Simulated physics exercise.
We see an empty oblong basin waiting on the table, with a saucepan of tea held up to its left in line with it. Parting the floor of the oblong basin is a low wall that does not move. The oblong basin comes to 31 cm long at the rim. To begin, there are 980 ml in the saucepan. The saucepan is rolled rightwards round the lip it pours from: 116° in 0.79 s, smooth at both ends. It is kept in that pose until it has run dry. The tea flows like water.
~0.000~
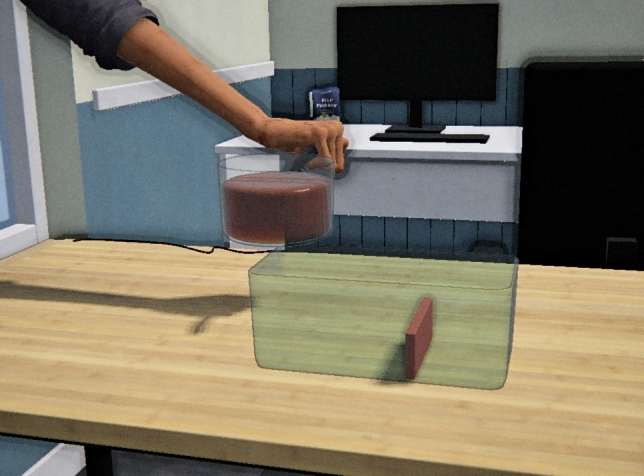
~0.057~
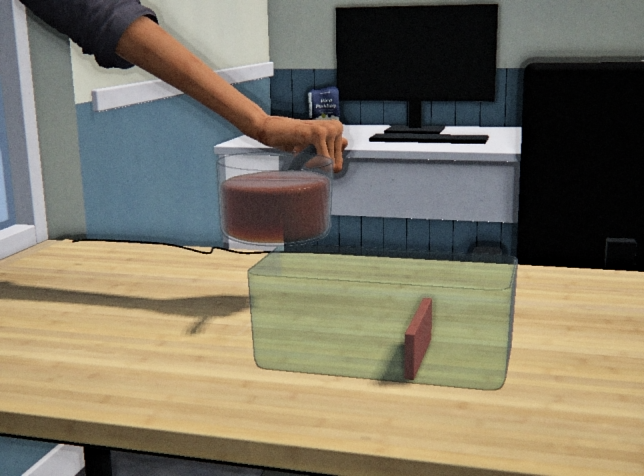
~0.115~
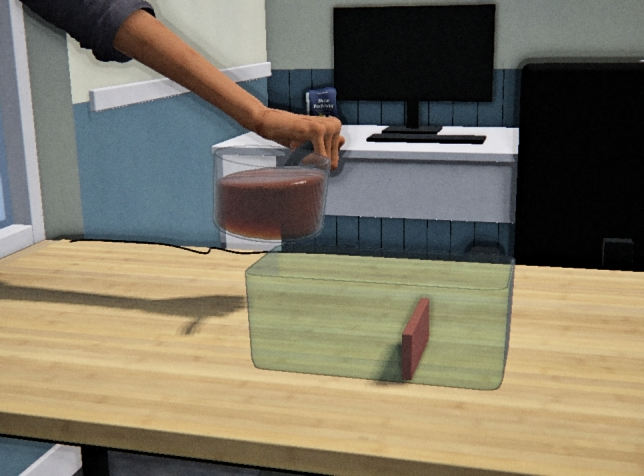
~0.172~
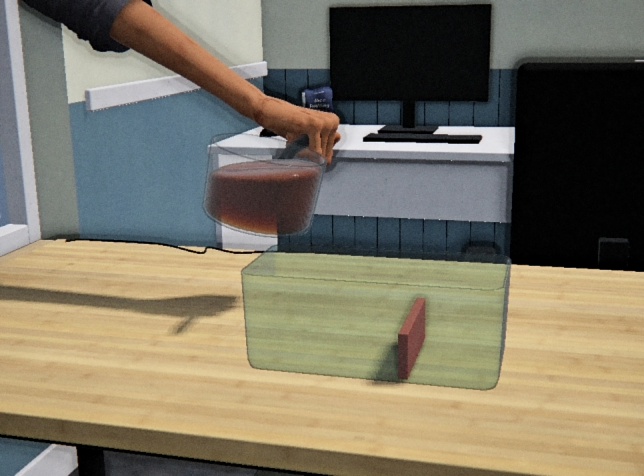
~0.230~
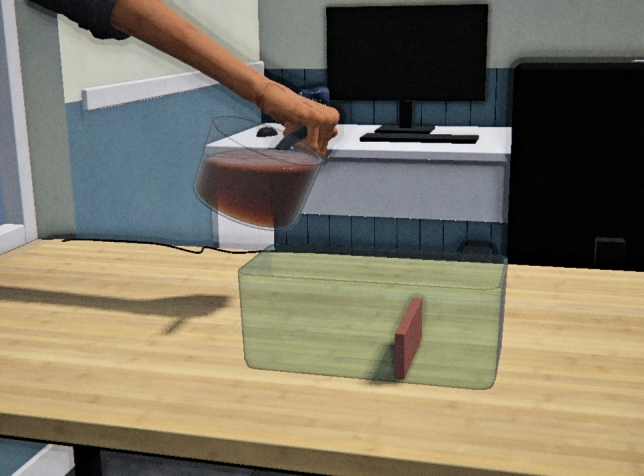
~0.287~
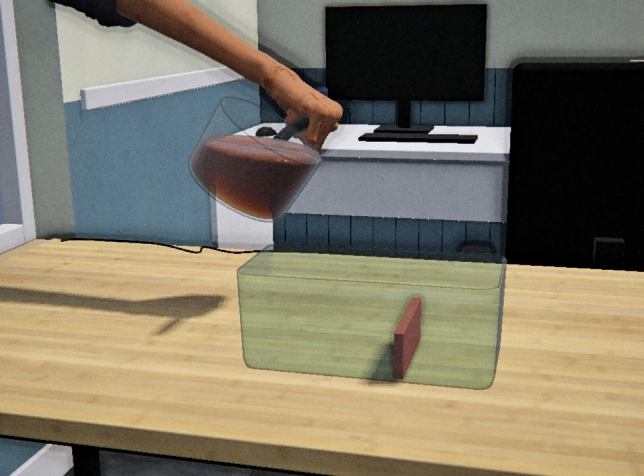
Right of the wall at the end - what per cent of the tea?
Near 53 per cent.
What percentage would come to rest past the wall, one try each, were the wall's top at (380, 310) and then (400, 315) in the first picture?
In order, 80 and 70 per cent.
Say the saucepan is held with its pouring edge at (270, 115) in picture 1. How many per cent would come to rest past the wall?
Then I'd expect something near 10 per cent.
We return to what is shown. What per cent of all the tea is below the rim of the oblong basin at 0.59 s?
8 %, more or less.
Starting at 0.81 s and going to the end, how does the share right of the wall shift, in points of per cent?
It goes lower by about 14 %.
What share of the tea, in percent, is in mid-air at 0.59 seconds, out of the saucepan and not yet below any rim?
Roughly 46 %.
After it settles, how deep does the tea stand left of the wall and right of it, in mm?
Left about 14 mm, right about 36 mm.
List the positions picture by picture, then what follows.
Tilt 0°; pouring edge (331, 165); surface from (227, 179) to (331, 182); the oblong basin's rim runs from (265, 259) to (515, 274); the wall's top is at (420, 316), in the first picture.
Tilt 1°; pouring edge (330, 165); surface from (226, 179) to (329, 180), in the second picture.
Tilt 6°; pouring edge (328, 166); surface from (222, 177) to (326, 175), in the third picture.
Tilt 13°; pouring edge (323, 165); surface from (214, 170) to (321, 169), in the fourth picture.
Tilt 23°; pouring edge (320, 165); surface from (207, 157) to (320, 162), in the fifth picture.
Tilt 34°; pouring edge (318, 165); surface from (202, 144) to (314, 155); 1 per cent is over the edge, in the sixth picture.
By 0.59 s the tilt is 98° and 45 per cent is still to pour, 8 is left of the wall and 0 right of it.
By 0.81 s the tilt is 116° and 3 per cent is still to pour, 14 is left of the wall and 66 right of it.
By 1.04 s the tilt is 116° and 0 per cent is still to pour, 29 is left of the wall and 43 right of it.
By 1.29 s the tilt is 116° and 0 per cent is still to pour, 39 is left of the wall and 53 right of it.
At rest 39 per cent lies left of the wall, 53 right of it and 8 outside.
